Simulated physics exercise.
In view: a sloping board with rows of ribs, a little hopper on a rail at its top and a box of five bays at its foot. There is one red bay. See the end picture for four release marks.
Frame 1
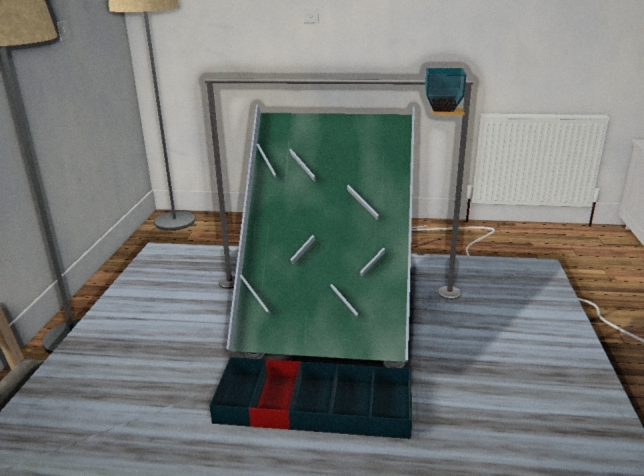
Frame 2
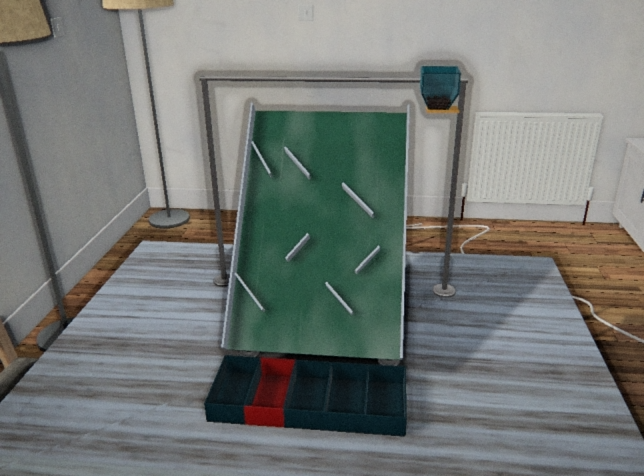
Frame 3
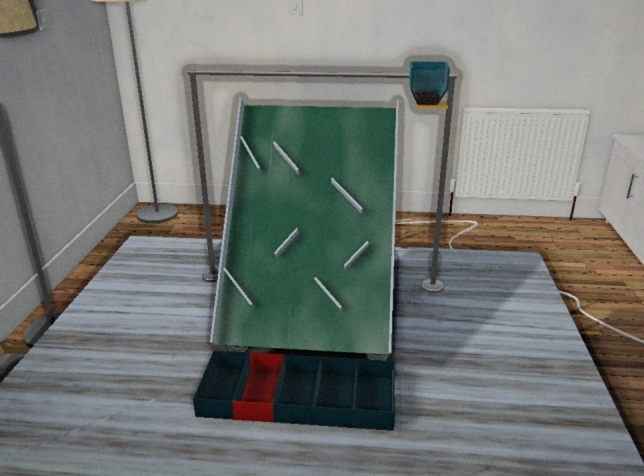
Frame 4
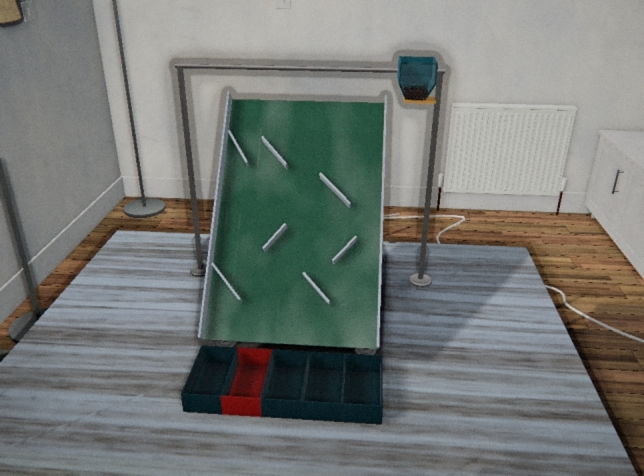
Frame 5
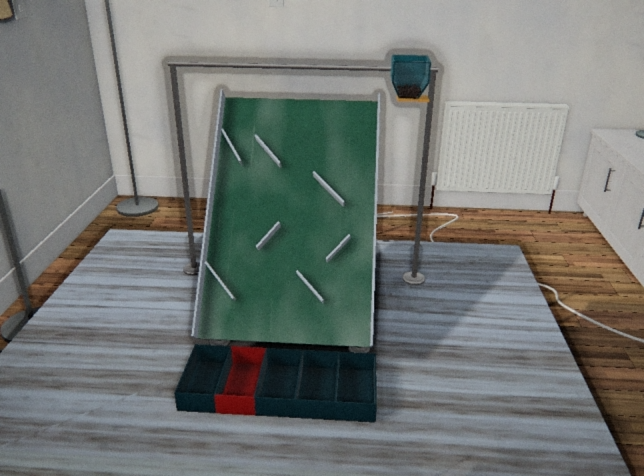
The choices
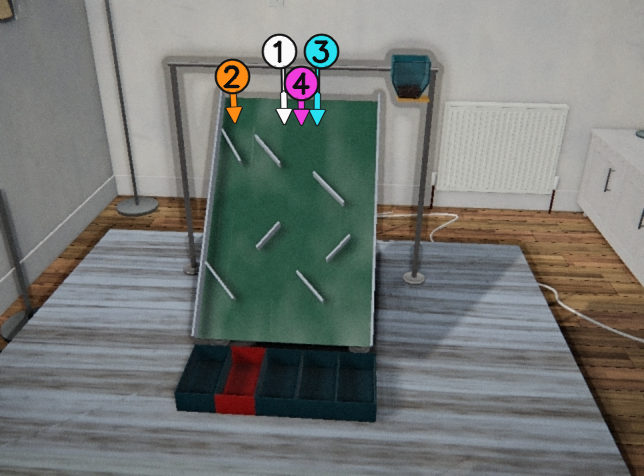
Green sloping board with angled ribs standing above a box with one red bay, shifting slightly left as the view drifts right.
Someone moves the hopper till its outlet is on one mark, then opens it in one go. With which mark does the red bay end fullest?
Use mark 2.
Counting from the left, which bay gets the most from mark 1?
The fifth.
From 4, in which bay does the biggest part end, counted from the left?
The fifth.
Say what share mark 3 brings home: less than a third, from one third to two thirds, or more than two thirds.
Mark 3 gives less than a third.
On the marked copy, mark 1 meets the board at (284, 118); mark 2 meets the board at (234, 117); mark 3 meets the board at (317, 119); mark 4 meets the board at (301, 119).
If 1 is chosen, only a few in the red bay, the bulk in other bays, close to a quarter outside the box.
If 2 is chosen, close to half in the red bay, close to a third in other bays, a small share held on the board, a small share outside the box.
If 3 is chosen, a small share in the red bay, close to half in other bays, close to a third outside the box.
If 4 is chosen, only a few in the red bay, close to two thirds in other bays, close to a third outside the box.
